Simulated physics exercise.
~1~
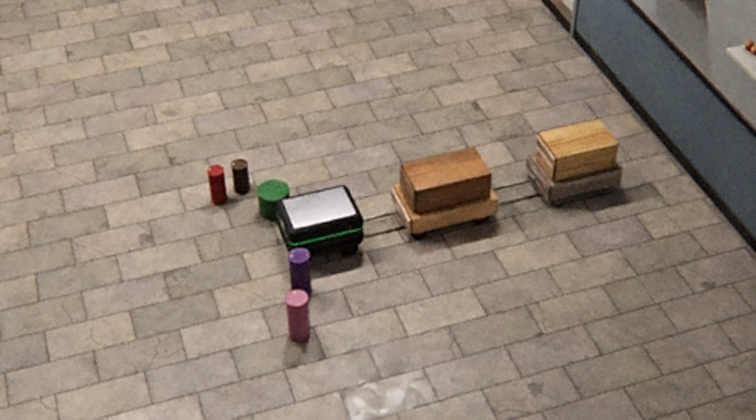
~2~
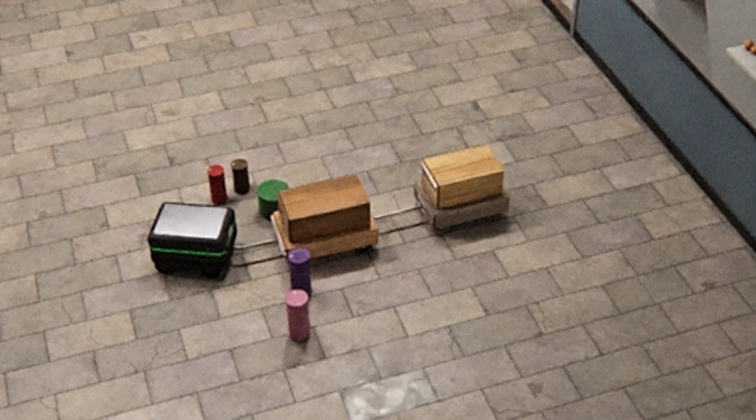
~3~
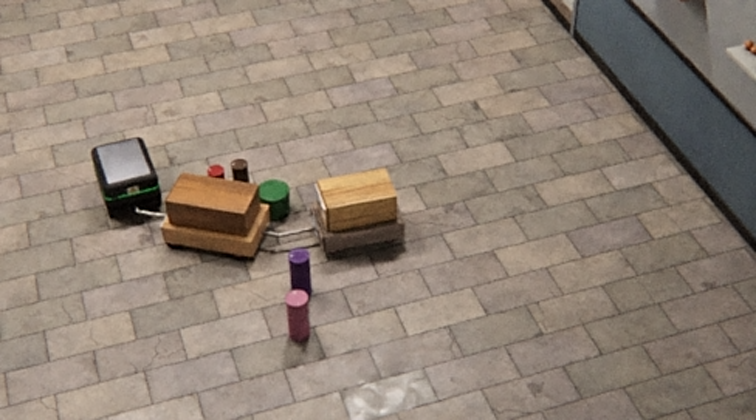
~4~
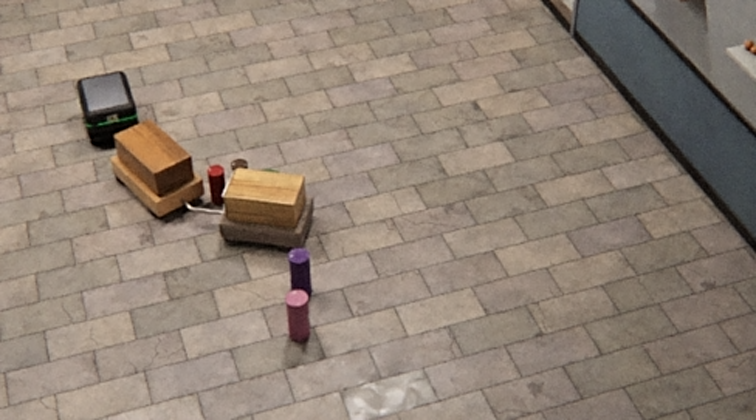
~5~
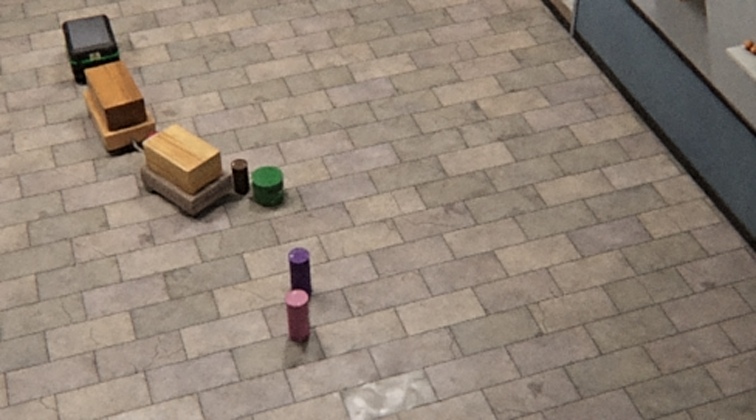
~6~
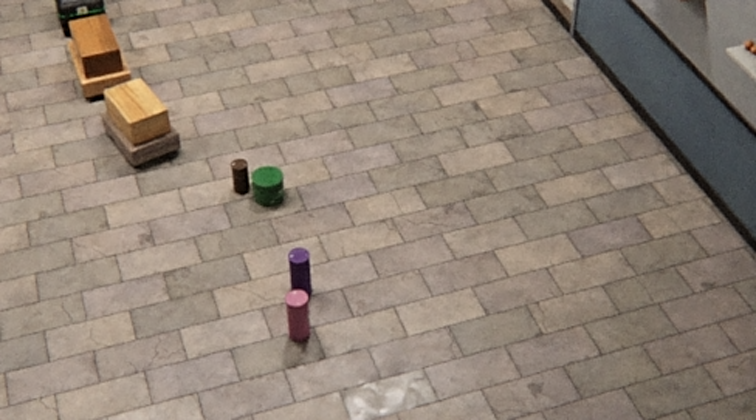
A small black tug with green trim tows two carts carrying wooden blocks across a grey paved floor, seen from above at an angle. Red and brown canisters and a green pail stand on its far side, with purple and pink canisters on the near side. The tug passes leftward between them, then turns up and away, the carts following on a tighter line. The rear cart sweeps past the red canister, which drops from view, and the pail ends slightly shifted. The train heads off toward the upper left, leaving the brown, purple and pink canisters standing in place.
